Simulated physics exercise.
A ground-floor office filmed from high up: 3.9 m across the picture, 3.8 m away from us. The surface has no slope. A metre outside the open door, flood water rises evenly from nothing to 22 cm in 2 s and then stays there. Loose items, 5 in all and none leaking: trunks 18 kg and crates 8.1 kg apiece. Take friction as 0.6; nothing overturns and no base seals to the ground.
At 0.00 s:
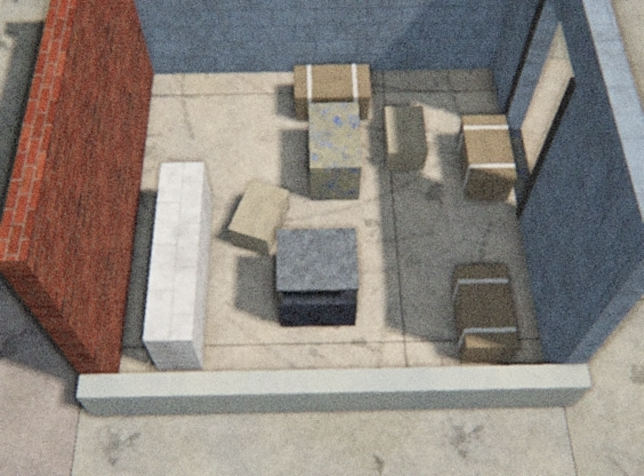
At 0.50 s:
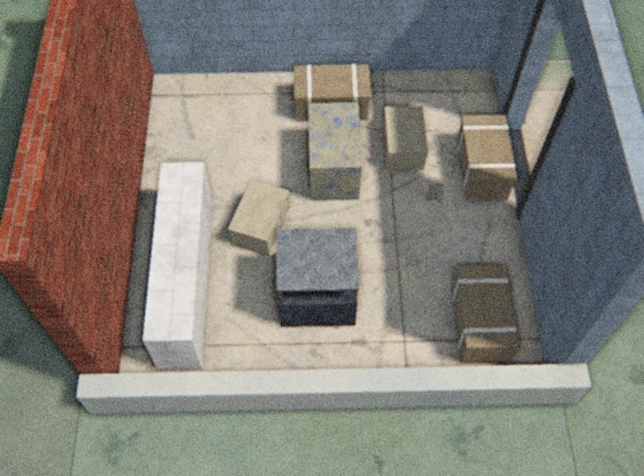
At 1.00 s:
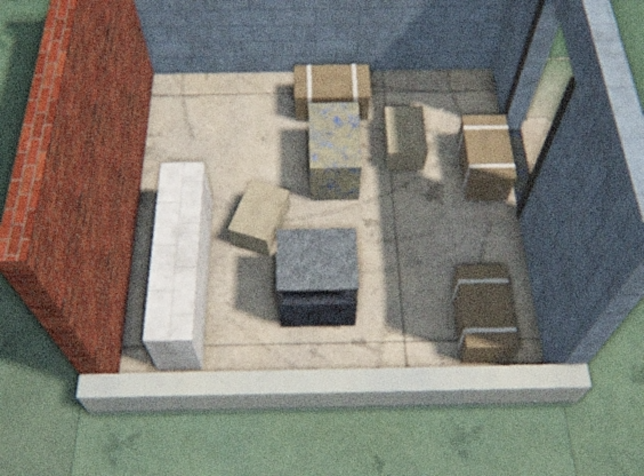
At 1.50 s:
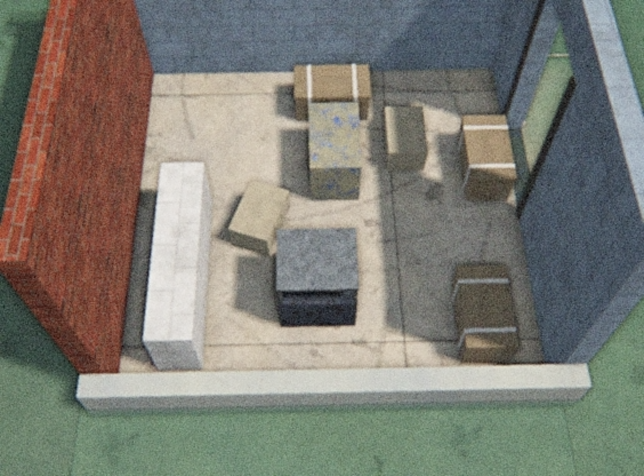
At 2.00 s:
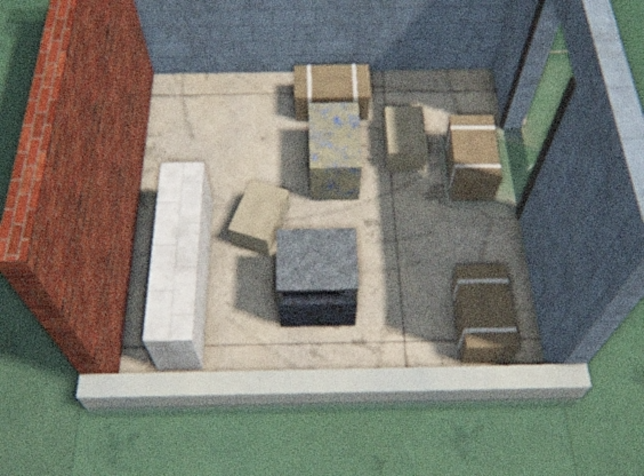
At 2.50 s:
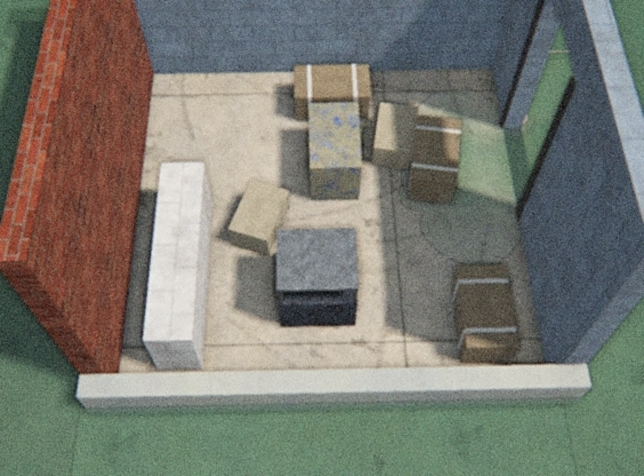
Green water spreads over the bare ground outside a roofless-looking room of boxes and blocks, its colour deepening while everything indoors stays still. It then enters through the doorway on the right, and the strapped brown box nearest the opening slides left, up against a tan box that shifts slightly.
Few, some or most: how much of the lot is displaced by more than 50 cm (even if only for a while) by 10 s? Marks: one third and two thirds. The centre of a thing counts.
Share: Two thirds or above.
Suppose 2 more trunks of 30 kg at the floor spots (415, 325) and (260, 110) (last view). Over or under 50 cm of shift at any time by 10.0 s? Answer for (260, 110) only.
Answer: More.
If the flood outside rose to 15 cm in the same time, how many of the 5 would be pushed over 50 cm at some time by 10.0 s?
In that case 2 of them.
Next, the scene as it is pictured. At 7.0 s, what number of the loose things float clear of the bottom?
At that moment 4.
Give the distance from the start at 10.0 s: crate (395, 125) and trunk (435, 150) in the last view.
In turn: 140 cm, 140 cm.
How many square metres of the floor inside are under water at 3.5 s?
Roughly 5.5 m2.
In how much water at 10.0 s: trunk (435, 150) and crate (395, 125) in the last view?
About 10 and 9 cm.
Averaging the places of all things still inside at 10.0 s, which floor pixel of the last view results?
Near (311, 198).
After 3.5 s 1 of 5 are over 50 cm from their spots; 2 afloat.
After 4.5 s 2 of 5 are over 50 cm from their spots; 2 afloat.
After 7.0 s 4 of 5 are over 50 cm from their spots; 4 afloat.
After 10.0 s 3 of 5 are over 50 cm from their spots, and 4 have been at some point; 4 afloat.
